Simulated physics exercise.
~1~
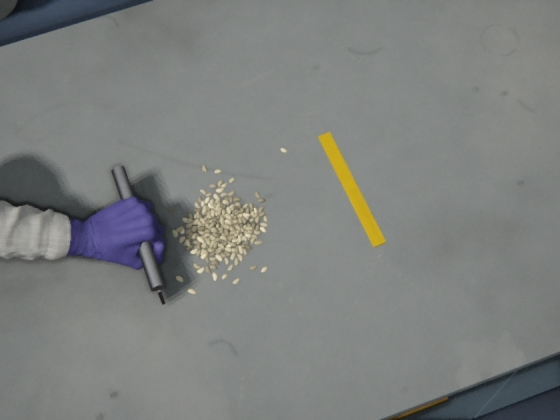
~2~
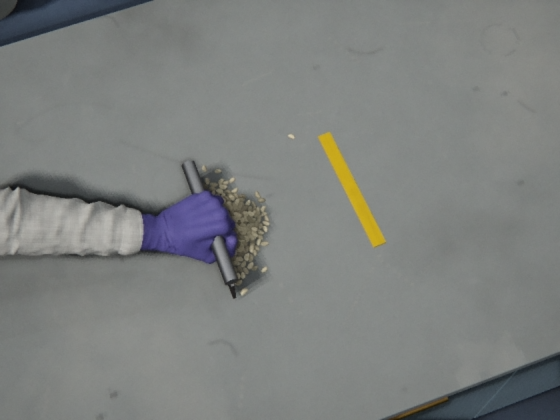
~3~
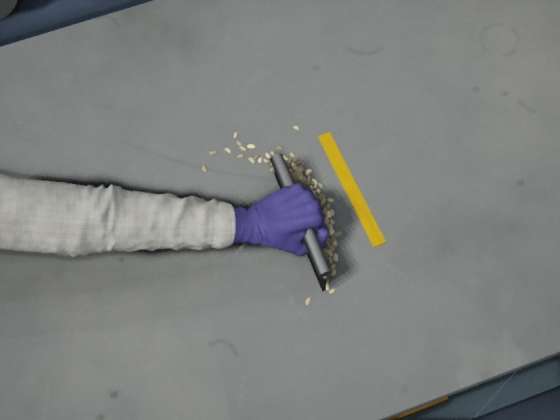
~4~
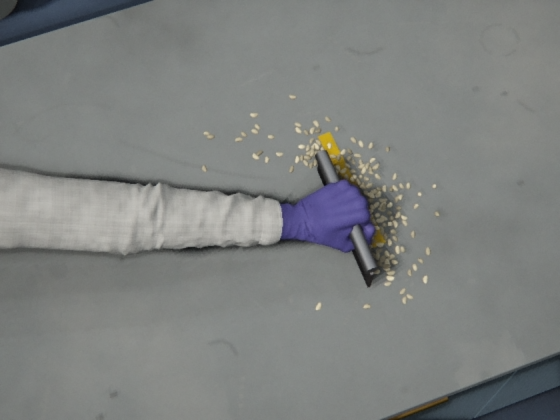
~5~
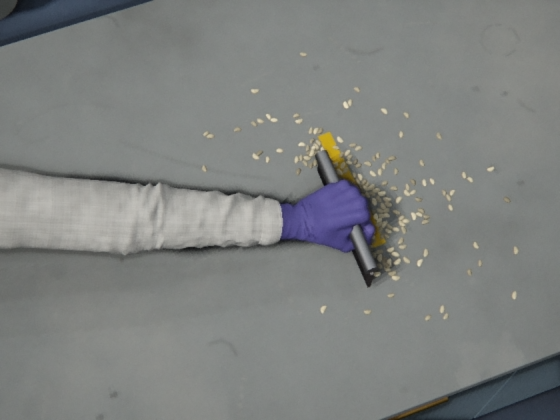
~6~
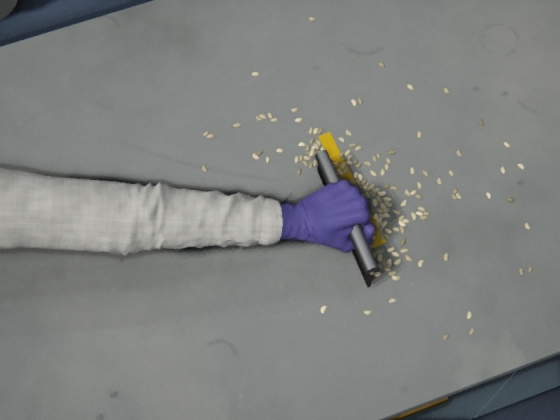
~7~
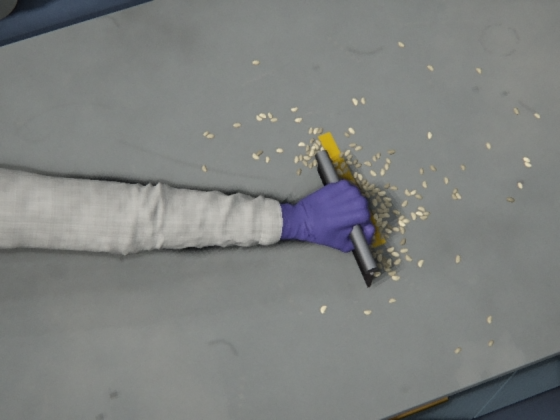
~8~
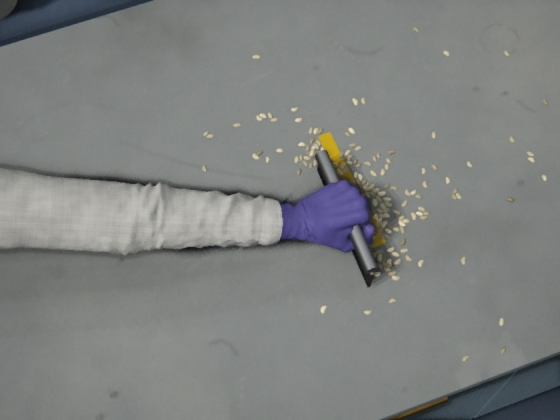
On a grey surface, a gloved hand pushes white beans rightward, scattering them past a yellow strip.
